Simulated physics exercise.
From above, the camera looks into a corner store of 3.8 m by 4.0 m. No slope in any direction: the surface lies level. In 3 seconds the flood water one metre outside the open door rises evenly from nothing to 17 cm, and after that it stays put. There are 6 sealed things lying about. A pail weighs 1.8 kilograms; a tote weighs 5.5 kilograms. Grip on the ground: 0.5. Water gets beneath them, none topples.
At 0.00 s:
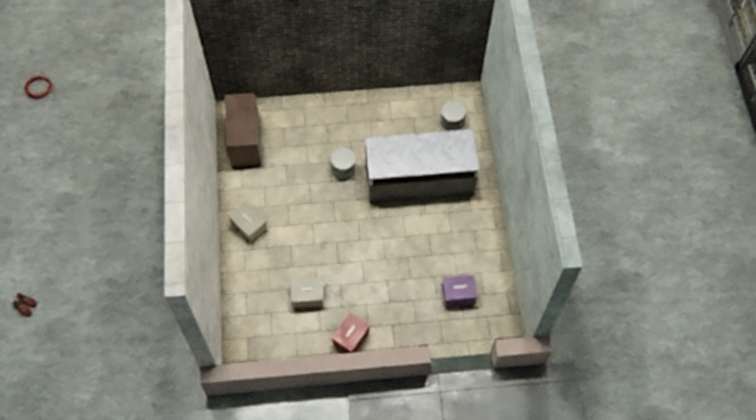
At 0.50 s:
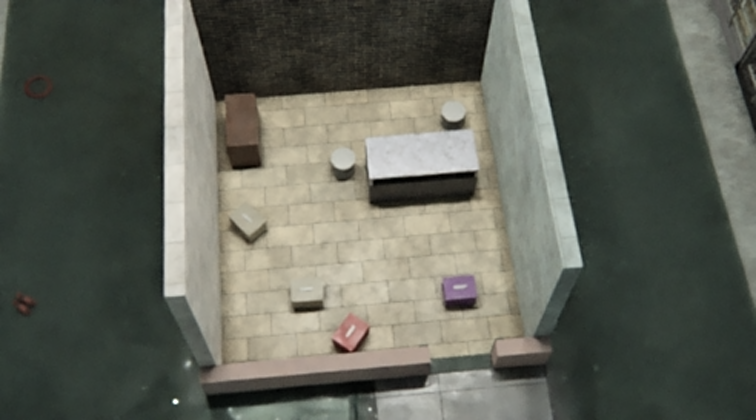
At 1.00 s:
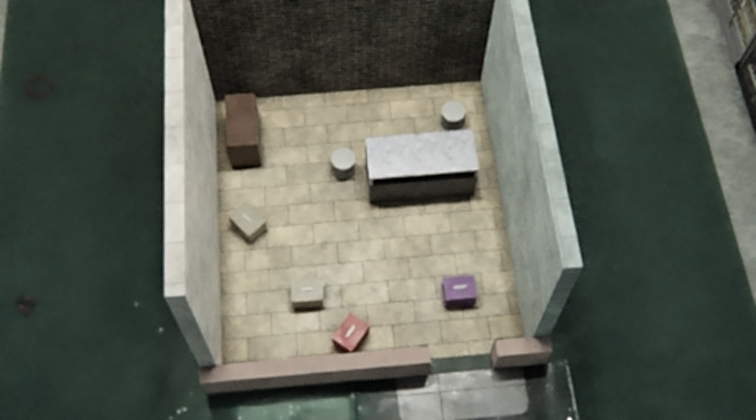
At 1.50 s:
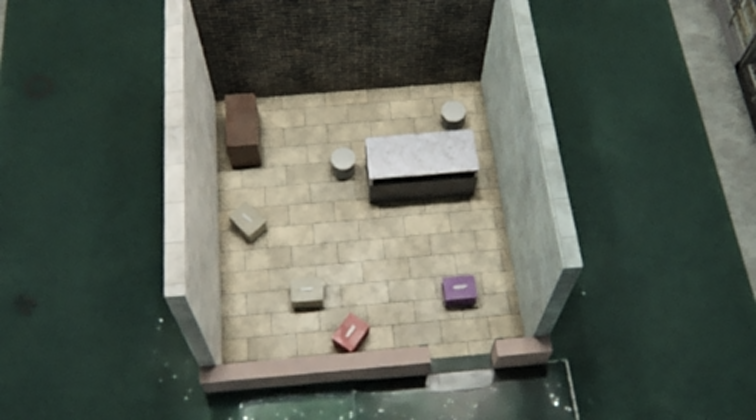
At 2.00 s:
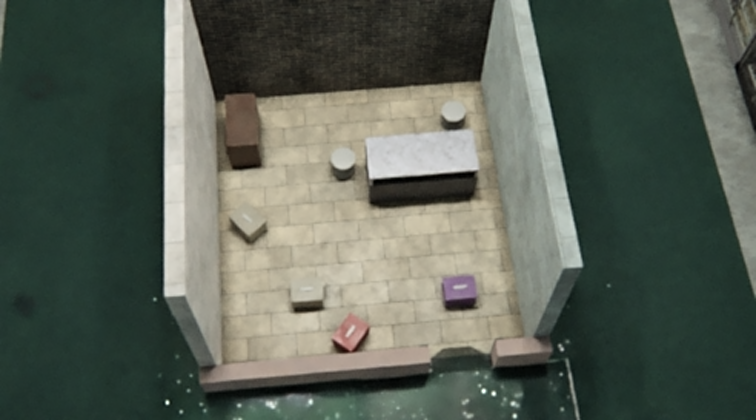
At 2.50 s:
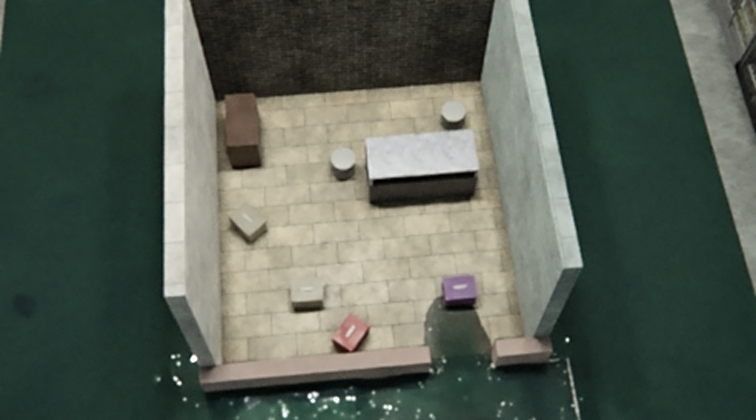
Dark green water spreads around the walled store, then enters through the gap in front.
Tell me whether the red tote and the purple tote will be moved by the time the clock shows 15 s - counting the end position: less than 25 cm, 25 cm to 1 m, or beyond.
Red tote shifts slightly; purple tote goes a long way.
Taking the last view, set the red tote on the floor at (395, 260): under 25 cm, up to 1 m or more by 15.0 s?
So it journeys a long way.
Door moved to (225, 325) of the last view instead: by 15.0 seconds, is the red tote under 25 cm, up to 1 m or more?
In that case the red tote would have gone a great distance.
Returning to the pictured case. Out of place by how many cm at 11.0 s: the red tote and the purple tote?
Close to 0 cm for the first and 250 cm for the second.
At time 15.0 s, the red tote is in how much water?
6 cm, roughly.
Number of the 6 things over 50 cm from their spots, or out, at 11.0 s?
Count then: 2.
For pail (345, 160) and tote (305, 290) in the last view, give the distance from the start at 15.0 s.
They've ended up 5 cm and 30 cm away, in that order.
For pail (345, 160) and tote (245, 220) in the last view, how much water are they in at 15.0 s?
Roughly 8 and 8 cm.
After 3.5 s the red tote is near (351, 332), 0.0 m from its start, aground; the purple tote is near (457, 259), 0.4 m from its start, aground; 0 afloat.
After 6.8 s the red tote is near (351, 332), 0.0 m from its start, aground; the purple tote is near (427, 208), 1.2 m from its start, afloat; 1 afloat.
After 11.0 s the red tote is near (351, 332), 0.0 m from its start, aground; the purple tote is near (275, 206), 2.6 m from its start, afloat; 4 afloat.
After 15.0 s the red tote is near (391, 312), 0.5 m from its start, afloat; the purple tote is near (260, 296), 2.5 m from its start, afloat; 6 afloat.
